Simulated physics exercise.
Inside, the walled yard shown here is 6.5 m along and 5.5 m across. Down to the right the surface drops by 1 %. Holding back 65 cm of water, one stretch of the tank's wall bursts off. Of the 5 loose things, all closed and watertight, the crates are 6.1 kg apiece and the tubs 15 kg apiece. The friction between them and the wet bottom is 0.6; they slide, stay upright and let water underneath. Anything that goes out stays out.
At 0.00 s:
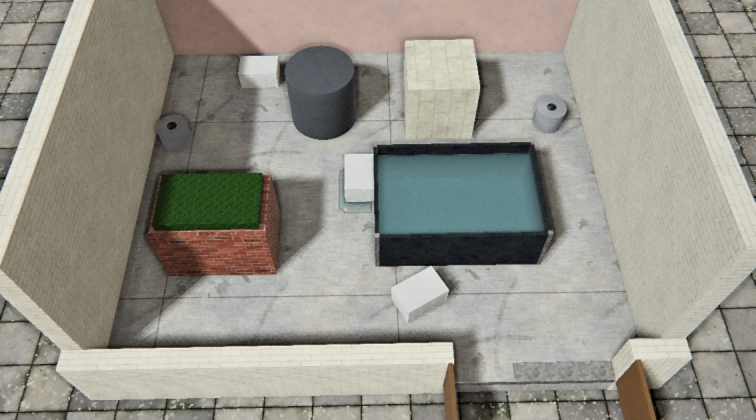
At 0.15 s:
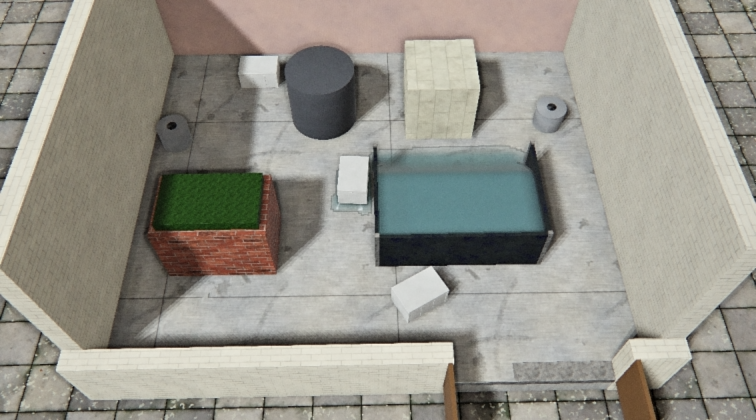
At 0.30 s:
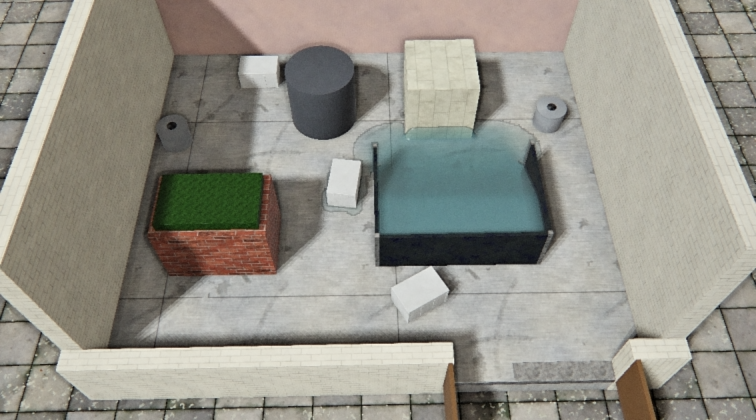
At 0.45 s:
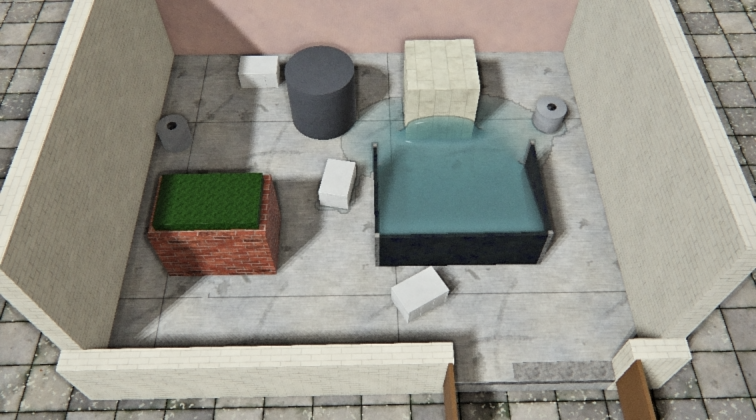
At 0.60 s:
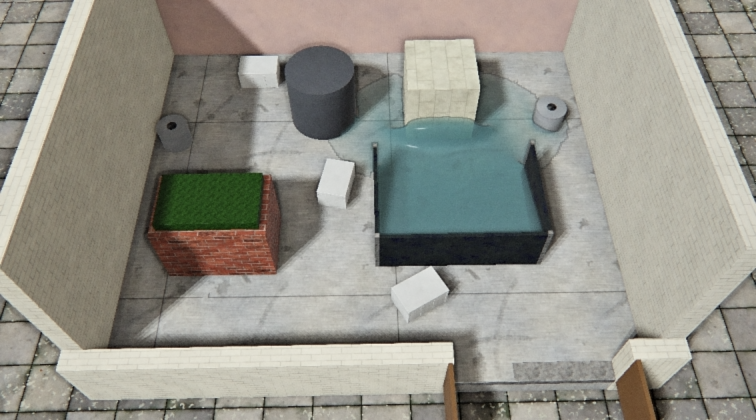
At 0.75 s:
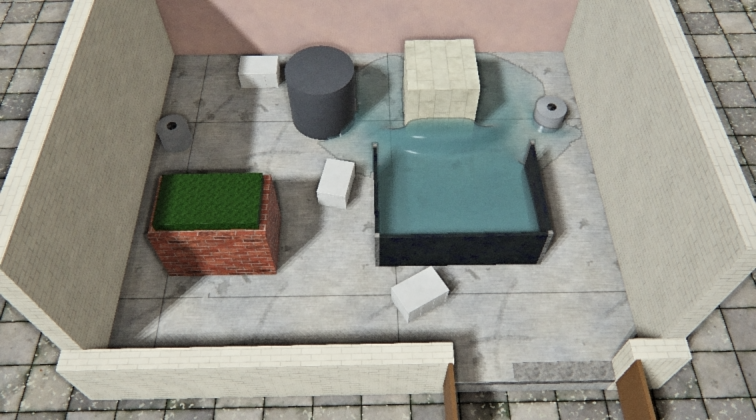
Water pours out the back of a dark tank as one white crate slides left.
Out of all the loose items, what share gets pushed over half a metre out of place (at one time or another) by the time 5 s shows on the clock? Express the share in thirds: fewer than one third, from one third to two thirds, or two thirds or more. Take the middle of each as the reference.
Centre band.
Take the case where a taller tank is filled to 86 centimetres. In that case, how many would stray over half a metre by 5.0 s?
2.
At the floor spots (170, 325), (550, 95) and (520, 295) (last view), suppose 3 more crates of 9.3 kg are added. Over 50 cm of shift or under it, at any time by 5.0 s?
In turn: Short of it, over, short of it.
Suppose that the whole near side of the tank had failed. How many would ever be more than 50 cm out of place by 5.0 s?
In that case the number is 1.
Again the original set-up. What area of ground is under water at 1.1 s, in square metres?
I'd estimate close to 11.0 m2.
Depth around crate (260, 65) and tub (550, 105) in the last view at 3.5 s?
I'd put it at 3 cm and 20 cm respectively.
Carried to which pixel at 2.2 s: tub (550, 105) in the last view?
About (552, 53), give or take.
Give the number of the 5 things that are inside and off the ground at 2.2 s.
Of them, 1.
After 1.1 s 0 of 5 are over 50 cm from their spots; 0 afloat.
After 2.2 s 1 of 5 are over 50 cm from their spots; 1 afloat.
After 3.5 s 2 of 5 are over 50 cm from their spots; 1 afloat.
After 5.0 s 2 of 5 are over 50 cm from their spots, and 2 have been at some point; 2 afloat.
